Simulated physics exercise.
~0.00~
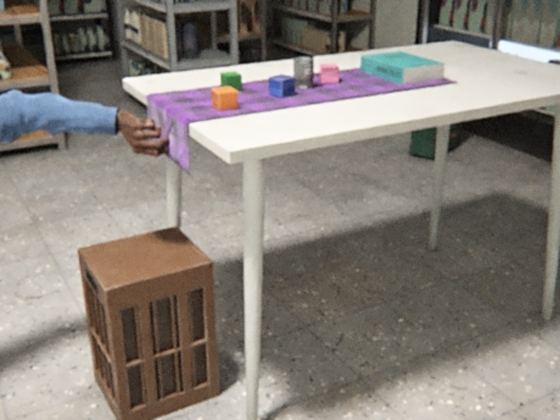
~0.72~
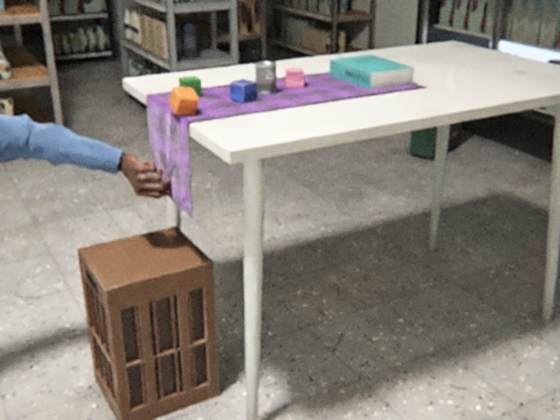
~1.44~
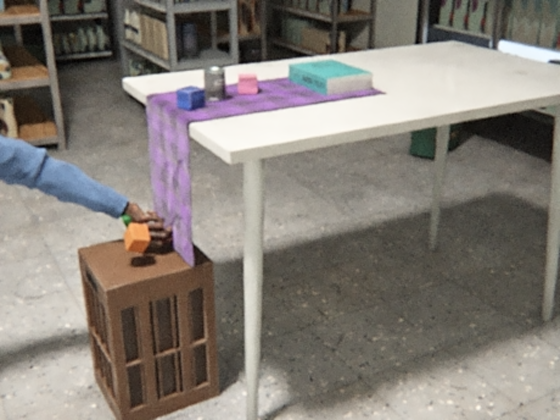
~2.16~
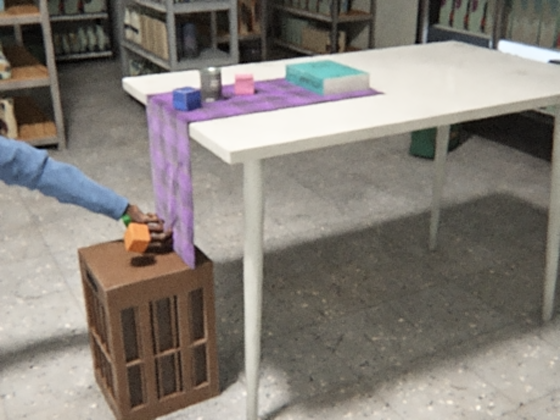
A purple table runner slid left as a hand pulled its hanging end down to a brown crate, carrying the orange and green cubes off the edge, while the blue cube, pink block, grey can and teal box stayed on the table.
